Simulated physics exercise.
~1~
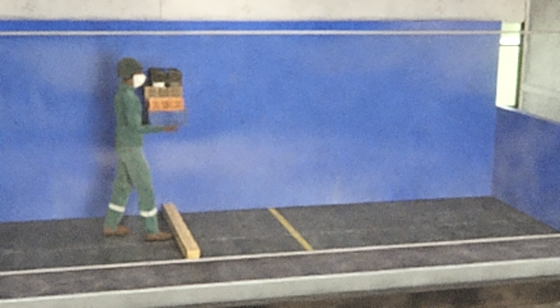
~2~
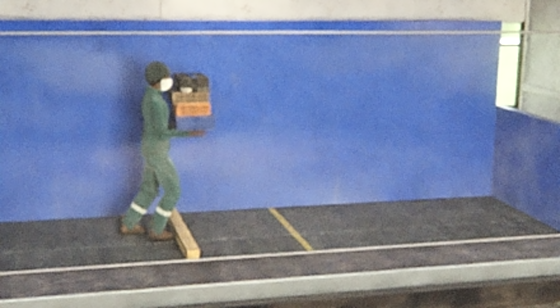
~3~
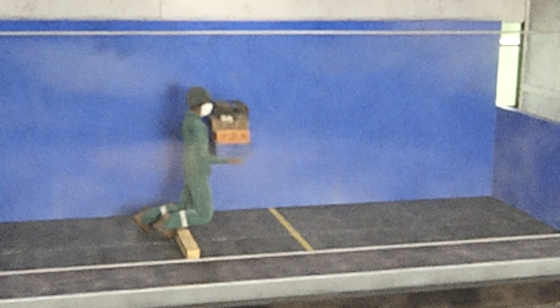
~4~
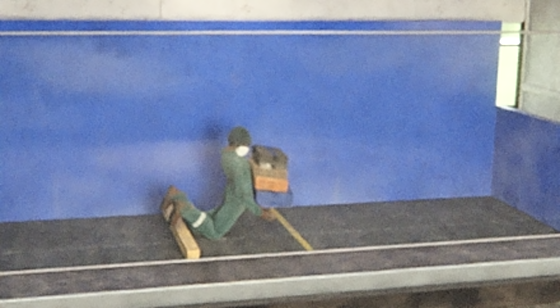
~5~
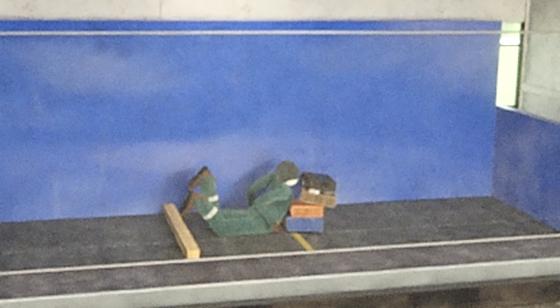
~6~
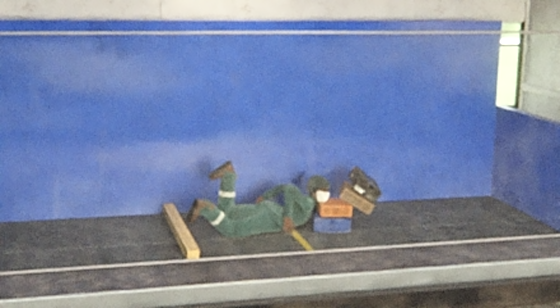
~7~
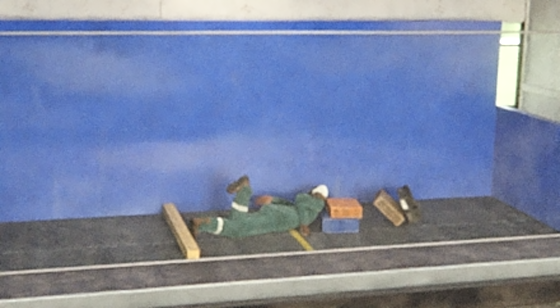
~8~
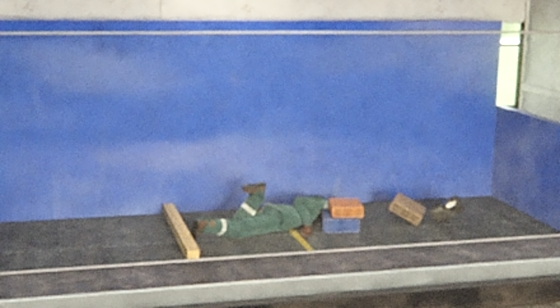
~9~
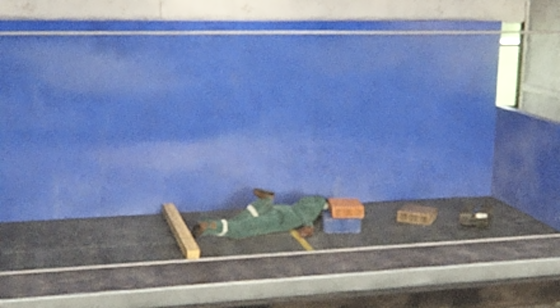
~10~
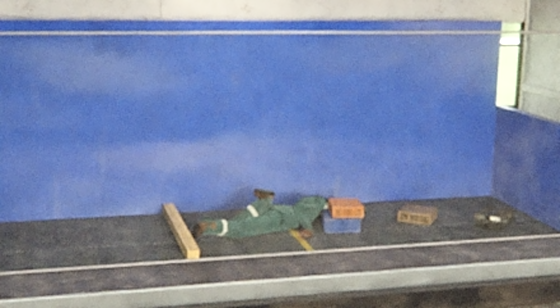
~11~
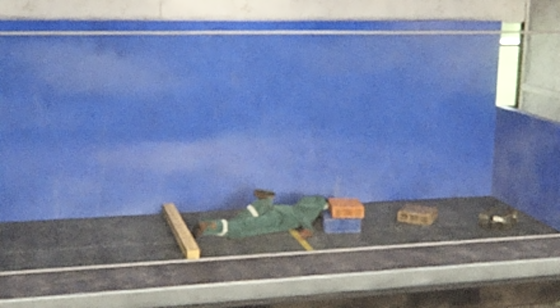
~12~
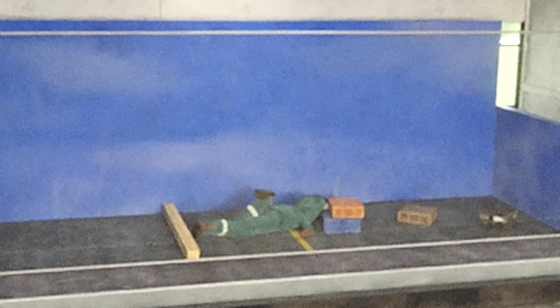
A figure in green overalls and a dark cap walks right across a dark floor before a blue wall, holding a stack of boxes out in front. Its feet meet a wooden beam lying on the floor, and it pitches forward over it, dropping to its knees and then flat. The stack comes down ahead of it, and the black and brown boxes tip off the top and tumble right. The black one rolls farthest and ends upside down. The figure lies face down, its head against the orange box, which rests on the blue one past the yellow line.
